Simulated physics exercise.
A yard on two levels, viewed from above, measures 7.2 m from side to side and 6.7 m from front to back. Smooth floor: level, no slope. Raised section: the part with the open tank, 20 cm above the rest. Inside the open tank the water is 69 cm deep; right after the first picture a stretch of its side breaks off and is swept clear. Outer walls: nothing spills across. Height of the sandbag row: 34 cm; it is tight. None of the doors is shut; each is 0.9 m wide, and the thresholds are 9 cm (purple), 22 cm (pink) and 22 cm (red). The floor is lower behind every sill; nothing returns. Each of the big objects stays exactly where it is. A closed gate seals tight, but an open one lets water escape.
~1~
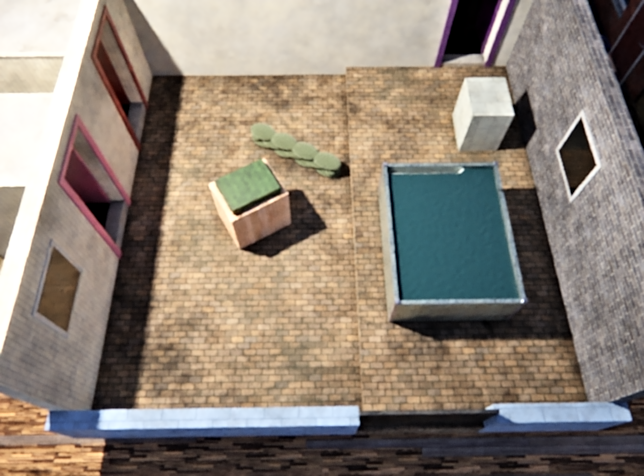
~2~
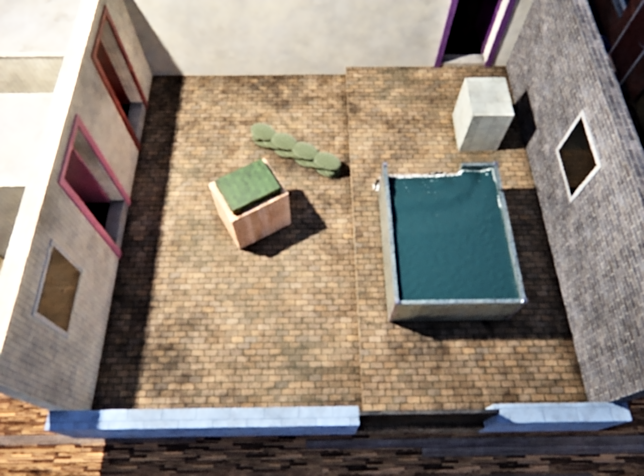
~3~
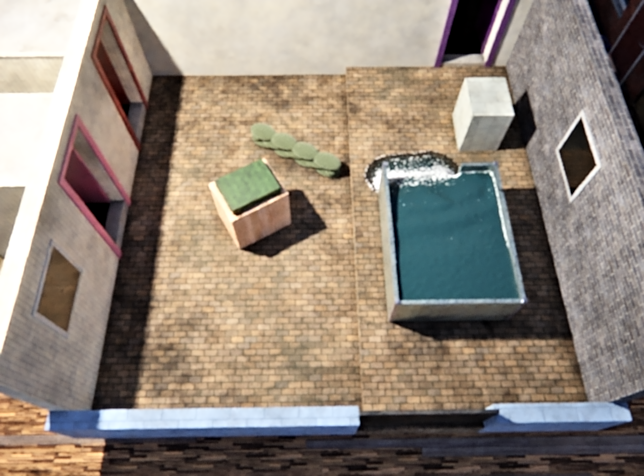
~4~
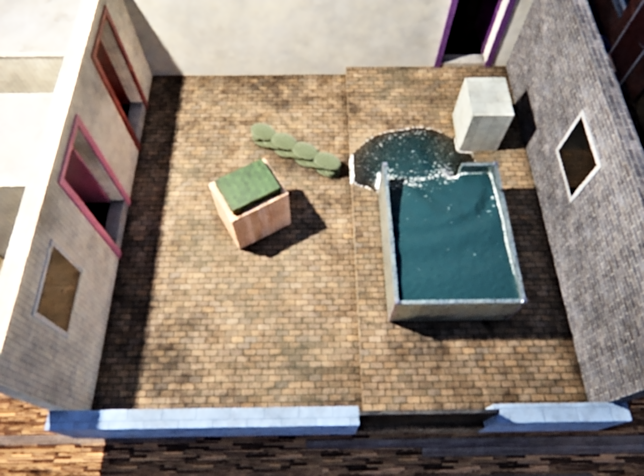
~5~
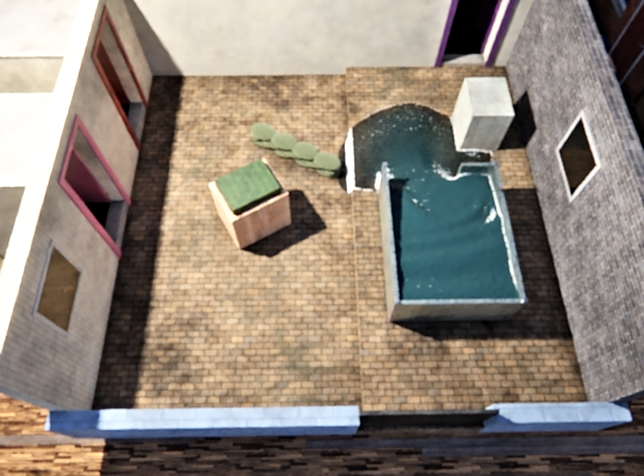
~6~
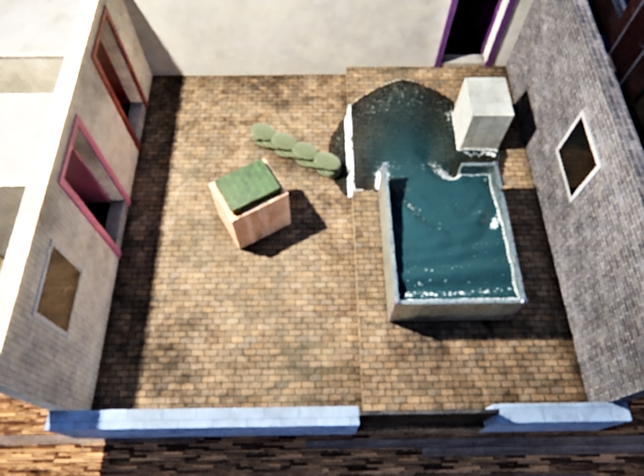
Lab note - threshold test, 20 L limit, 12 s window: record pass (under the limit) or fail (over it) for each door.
Results: Purple door fail, pink door pass, red door pass.
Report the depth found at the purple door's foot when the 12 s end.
It's about 6.0 cm.
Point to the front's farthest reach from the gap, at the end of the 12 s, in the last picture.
(91, 418).
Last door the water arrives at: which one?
It's the pink door.
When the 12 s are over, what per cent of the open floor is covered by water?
Roughly 95 percent.
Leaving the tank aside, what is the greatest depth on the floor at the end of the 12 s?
Around 13 centimetres deep.
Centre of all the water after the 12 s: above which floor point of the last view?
About (308, 224).
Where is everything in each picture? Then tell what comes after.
Still water, 69 cm deep, in the open tank at (449, 231), in the first picture.
The front is at (451, 181), 0.7 m from the gap at (419, 183); 0.3 m2 of floor is under water; 69 cm left at the back of the open tank, in the second picture.
Water pours out at (419, 185) and has run 0.9 m, to (440, 157); deepest outside 41 cm, 69 cm at the open tank's back, in the third picture.
Water pours out at (419, 186) and has run 1.4 m, to (424, 131); deepest outside 39 cm, 69 cm at the open tank's back, in the fourth picture.
Water pours out at (418, 186) and has run 2.0 m, to (411, 106); deepest outside 38 cm, 68 cm at the open tank's back, in the fifth picture.
Water pours out at (419, 186) and has run 2.6 m, to (399, 83); deepest outside 39 cm, 61 cm at the open tank's back, in the sixth picture.
A moment later water covers 20 % of the floor and is deepest (38 cm) near (404, 187); purple door 15 cm at the sill, 5 L in, pink door not reached, red door not reached.
Soon after water covers 30 % of the floor and is deepest (36 cm) near (427, 67); purple door 21 cm at the sill, 38 L in, pink door not reached, red door not reached.
Next water covers 40 % of the floor and is deepest (32 cm) near (161, 83); purple door 17 cm at the sill, 107 L in, pink door not reached, red door 21 cm at the sill, 0 L in.
Later on water covers 75 % of the floor and is deepest (16 cm) near (151, 90); purple door 12 cm at the sill, 166 L in, pink door 6 cm at the sill, 0 L in, red door 13 cm at the sill, 1 L in.
At the end water covers 95 % of the floor and is deepest (13 cm) near (327, 414); purple door 6 cm at the sill, 171 L in, pink door 4 cm at the sill, 0 L in, red door 8 cm at the sill, 1 L in.
